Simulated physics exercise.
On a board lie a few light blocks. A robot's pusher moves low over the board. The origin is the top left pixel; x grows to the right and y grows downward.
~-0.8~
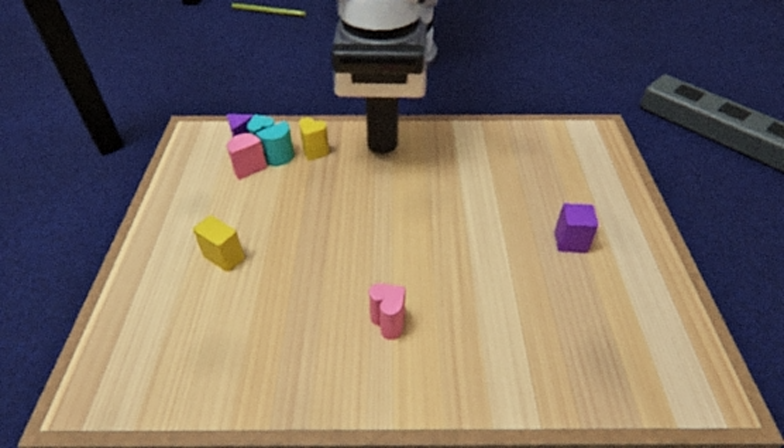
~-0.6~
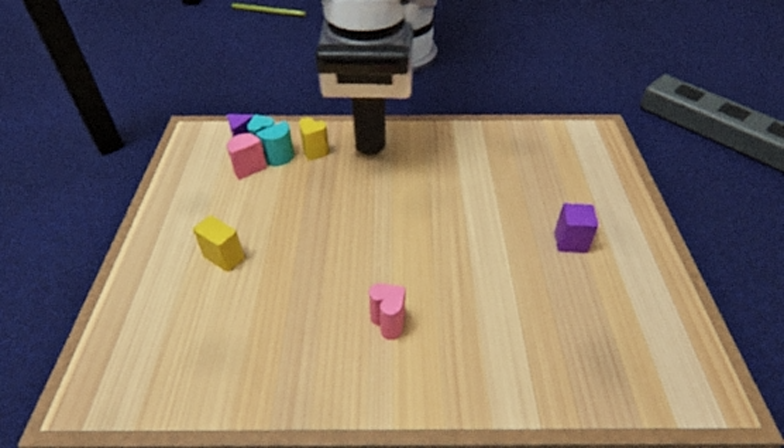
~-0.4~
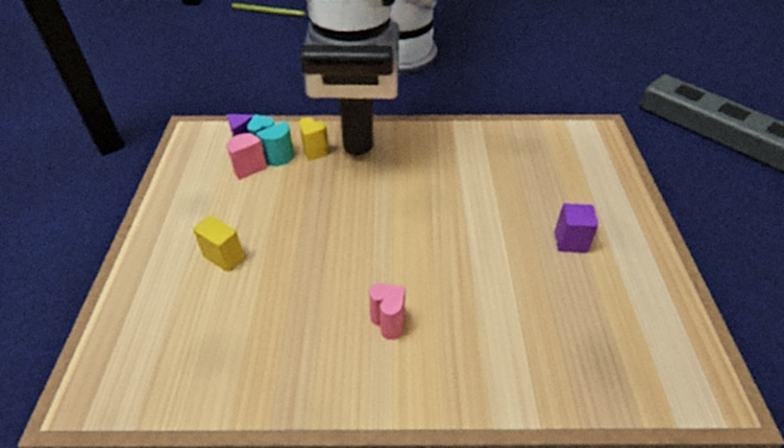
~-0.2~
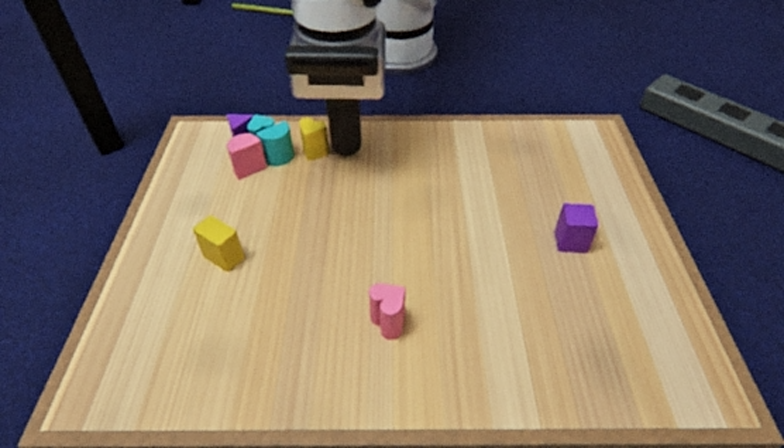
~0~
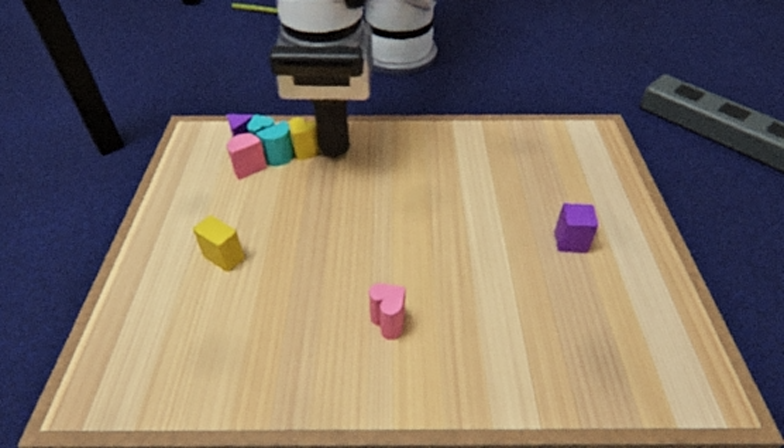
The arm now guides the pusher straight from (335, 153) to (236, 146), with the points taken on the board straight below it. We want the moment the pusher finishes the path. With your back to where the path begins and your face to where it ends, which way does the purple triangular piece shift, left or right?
The answer is right.
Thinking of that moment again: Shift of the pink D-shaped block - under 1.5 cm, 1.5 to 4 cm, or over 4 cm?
Over 4 cm.
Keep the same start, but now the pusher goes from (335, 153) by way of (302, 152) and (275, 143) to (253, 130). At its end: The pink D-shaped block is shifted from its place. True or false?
It is true.
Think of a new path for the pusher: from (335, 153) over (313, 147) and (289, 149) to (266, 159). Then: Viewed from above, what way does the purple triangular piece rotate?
It twists with the clock when seen from above.
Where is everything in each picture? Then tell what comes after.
The first picture shows pusher's lower end (383, 144); purple triangular piece (238, 119); pink D-shaped block (242, 141); turquoise heart block (260, 122); turquoise D-shaped block (275, 131); yellow heart block (311, 125).
The second picture shows pusher (370, 145); blocks still.
The third picture shows pusher (358, 145); blocks still.
The fourth picture shows pusher (346, 146); blocks still.
The fifth picture shows pusher (334, 147); purple triangular piece (238, 119); pink D-shaped block (242, 141); turquoise heart block (260, 122); turquoise D-shaped block (275, 131); yellow heart block (301, 125).
The first path, step by step. One third of the way, pusher (300, 144); purple triangular piece (217, 114); pink D-shaped block (221, 151), turned 30° anticlockwise; turquoise heart block (231, 120), turned 35° clockwise; turquoise D-shaped block (244, 133), turned 30° anticlockwise; yellow heart block (266, 123).
Two thirds of the way, pusher (267, 141); purple triangular piece (209, 110), turned 45° clockwise; pink D-shaped block (209, 161), turned 60° anticlockwise; turquoise heart block (207, 122), turned 95° clockwise; turquoise D-shaped block (217, 139), turned 60° anticlockwise; yellow heart block (231, 125), turned 30° anticlockwise.
At the end, pusher (234, 139); purple triangular piece (205, 109), turned 50° clockwise; pink D-shaped block (208, 164), turned 65° anticlockwise; turquoise heart block (184, 123), turned 120° clockwise; turquoise D-shaped block (203, 143), turned 90° anticlockwise; yellow heart block (201, 128), turned 80° anticlockwise.
